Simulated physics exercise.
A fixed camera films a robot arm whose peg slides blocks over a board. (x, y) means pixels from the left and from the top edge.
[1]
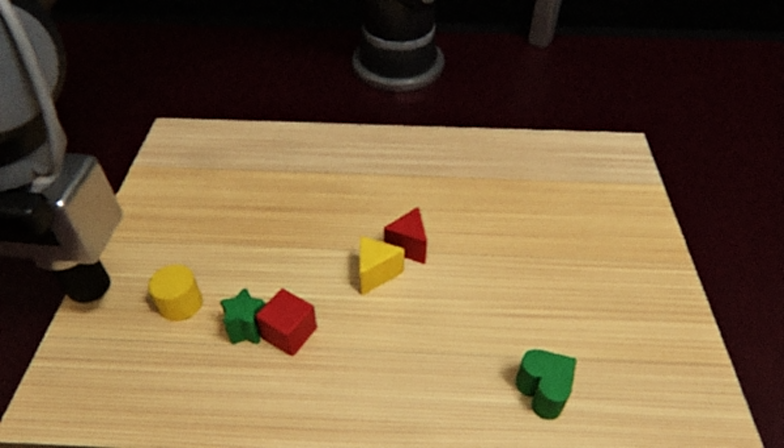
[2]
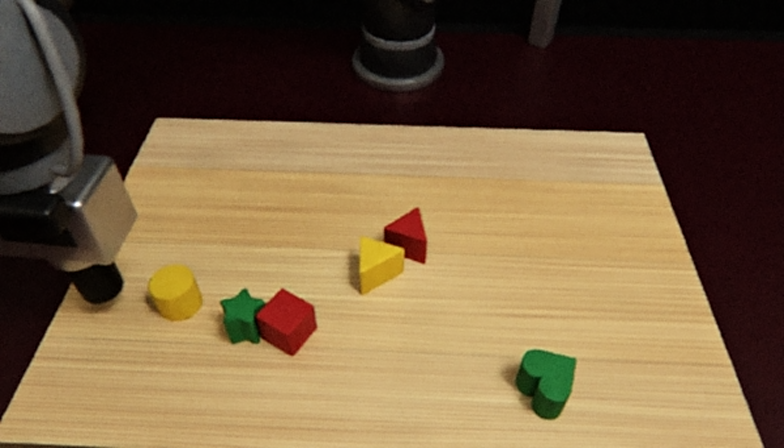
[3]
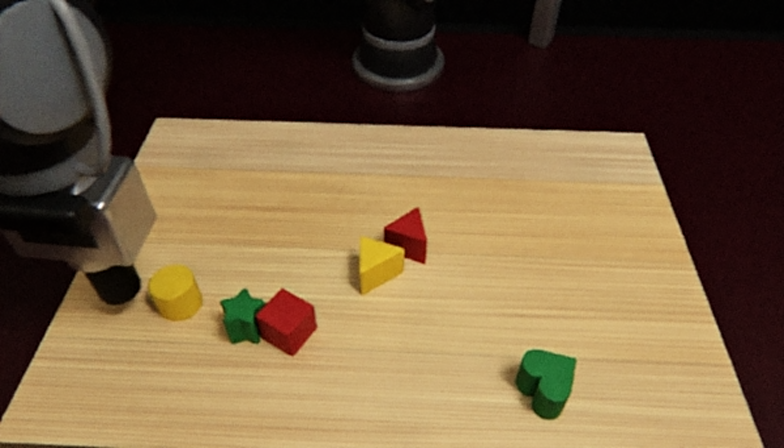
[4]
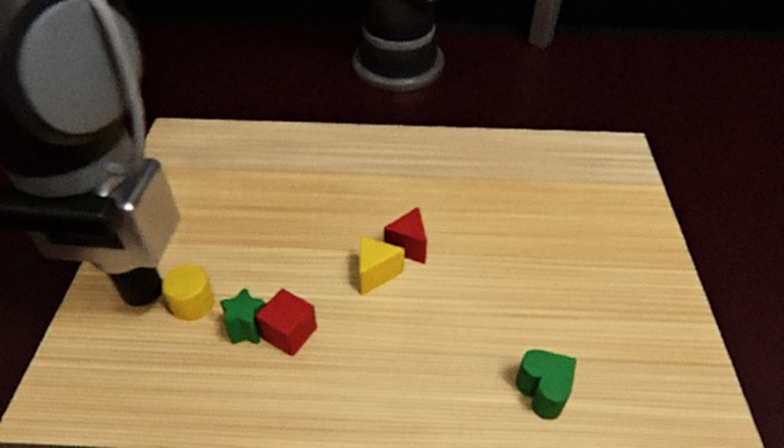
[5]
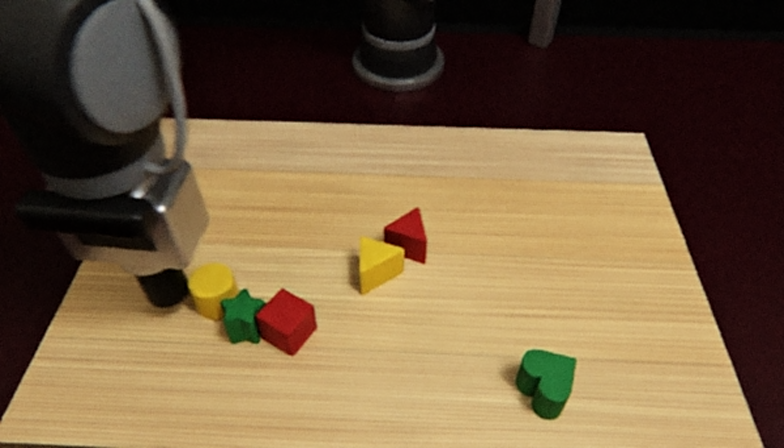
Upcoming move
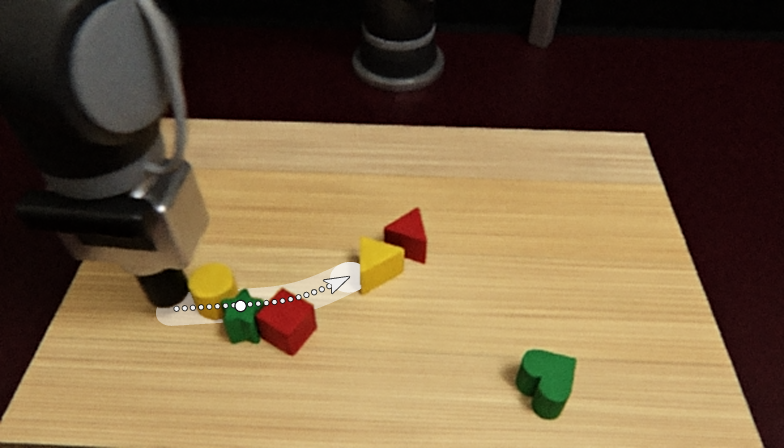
A robot arm with a dark peg moved right across the left side of a wooden board, reached the yellow cylinder and pushed it right, close to the green star beside a red block.
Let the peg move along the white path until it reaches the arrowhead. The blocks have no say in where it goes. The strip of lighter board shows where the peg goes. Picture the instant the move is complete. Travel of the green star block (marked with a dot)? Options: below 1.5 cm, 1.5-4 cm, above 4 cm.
More than 4 cm.
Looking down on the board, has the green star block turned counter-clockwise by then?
No, that is not how it ends up.
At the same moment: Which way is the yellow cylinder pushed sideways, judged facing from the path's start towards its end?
Toward the left.
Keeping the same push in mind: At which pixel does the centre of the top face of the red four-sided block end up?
In the picture, that point is around (319, 335).
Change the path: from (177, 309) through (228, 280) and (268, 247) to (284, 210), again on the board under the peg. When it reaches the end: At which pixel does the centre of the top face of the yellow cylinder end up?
It should be at about (271, 264).
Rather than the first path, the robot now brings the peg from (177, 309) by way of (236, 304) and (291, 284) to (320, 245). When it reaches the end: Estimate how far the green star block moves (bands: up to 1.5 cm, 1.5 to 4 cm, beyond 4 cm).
Between 1.5 and 4 cm.
The drawn path runs from (177, 309) over (237, 305) and (296, 298) to (349, 277); the dot is on the green star block.
The first path, step by step. One third of the way, peg at (232, 289); yellow cylinder at (270, 265); green star block at (253, 303), turned 60° clockwise; red four-sided block at (291, 317), turned 20° anticlockwise.
Two thirds of the way, peg at (293, 282); yellow cylinder at (319, 248); green star block at (295, 305), turned 95° clockwise; red four-sided block at (318, 334).
At the end, peg at (348, 261); yellow cylinder at (350, 223); green star block at (299, 302), turned 110° clockwise; red four-sided block at (319, 335); yellow triangle at (383, 251).
